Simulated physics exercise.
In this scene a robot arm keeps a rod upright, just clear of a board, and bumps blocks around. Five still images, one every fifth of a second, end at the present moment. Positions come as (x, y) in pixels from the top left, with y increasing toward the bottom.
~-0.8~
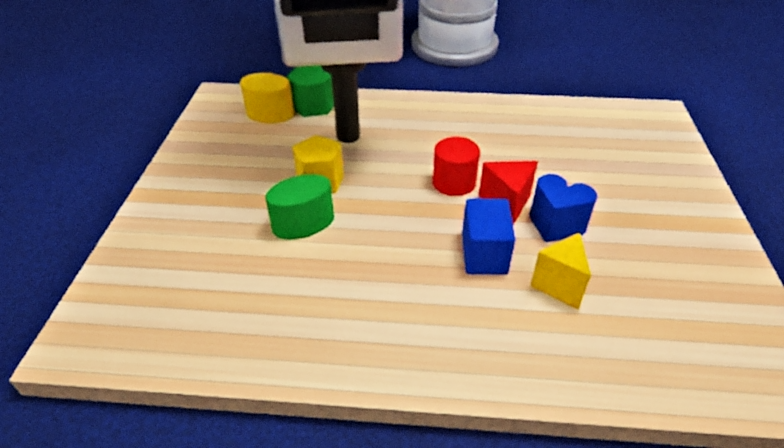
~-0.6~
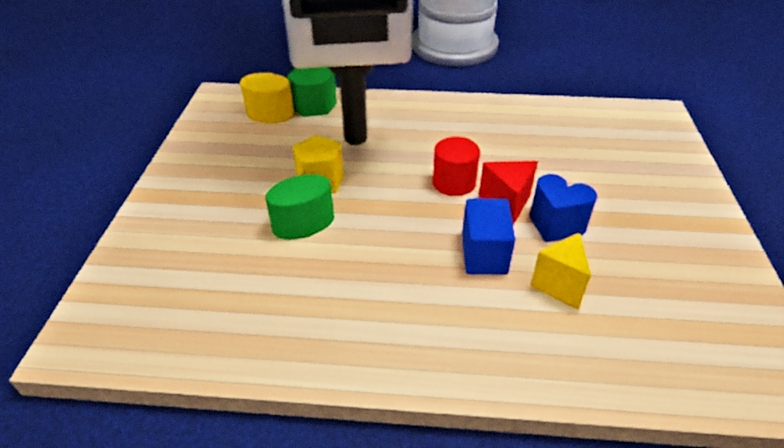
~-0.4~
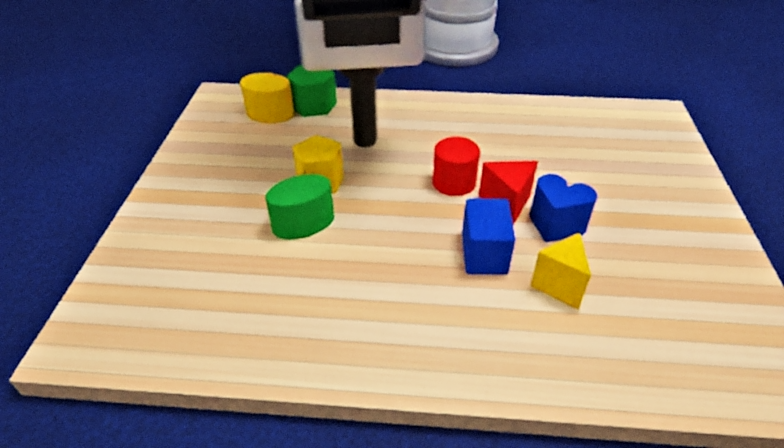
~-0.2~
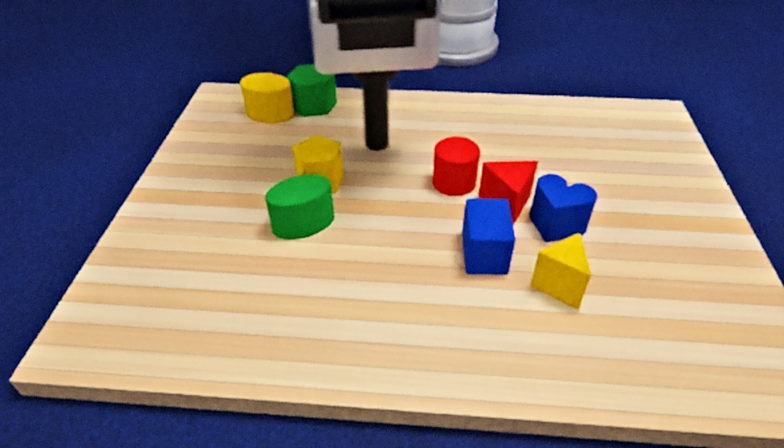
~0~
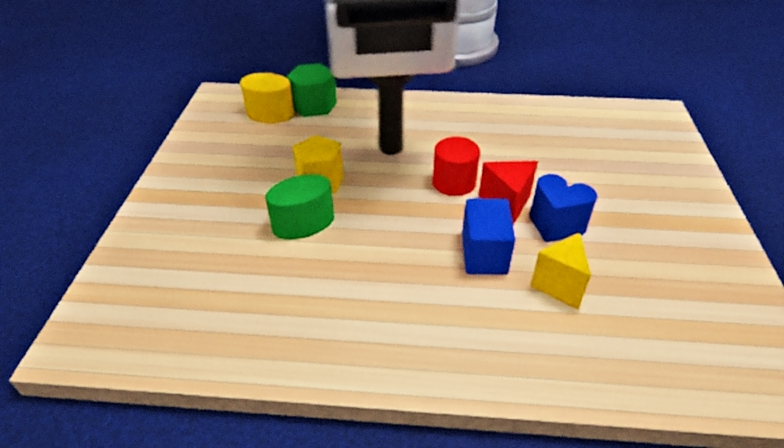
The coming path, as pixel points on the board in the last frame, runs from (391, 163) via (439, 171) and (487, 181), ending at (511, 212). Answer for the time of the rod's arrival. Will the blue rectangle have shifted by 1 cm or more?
Yes, I think so.
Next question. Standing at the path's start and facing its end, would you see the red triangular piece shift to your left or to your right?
My answer: Right.
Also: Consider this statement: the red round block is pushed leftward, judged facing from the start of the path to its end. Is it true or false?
My answer: False.
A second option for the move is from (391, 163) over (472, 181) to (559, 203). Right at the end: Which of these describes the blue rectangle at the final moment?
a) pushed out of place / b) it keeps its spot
I'll go with a - pushed out of place.
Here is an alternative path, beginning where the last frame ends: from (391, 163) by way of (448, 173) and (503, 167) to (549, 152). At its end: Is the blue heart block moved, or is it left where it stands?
Same place.
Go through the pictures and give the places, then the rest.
In the first picture, tip of the rod at (349, 138), middles of tops, red round block at (457, 148), blue rectangle at (490, 218), red triangular piece at (513, 171), blue heart block at (565, 190).
In the second picture, rod at (356, 140), nothing pushed.
In the third picture, rod at (365, 142), nothing pushed.
In the fourth picture, rod at (377, 146), nothing pushed.
In the fifth picture, rod at (391, 150), red round block at (457, 148), blue rectangle at (490, 218), red triangular piece at (513, 171), blue heart block at (565, 190).
What follows on the original path. One third of the way, rod at (441, 157); red round block at (470, 153); red triangular piece at (517, 173).
Two thirds of the way, rod at (489, 167); red round block at (495, 170); red triangular piece at (529, 190), turned 45° anticlockwise; blue heart block at (573, 192).
At the end, rod at (514, 198); red round block at (504, 200); blue rectangle at (488, 237), turned 30° clockwise; red triangular piece at (549, 213), turned 60° anticlockwise; blue heart block at (577, 192).
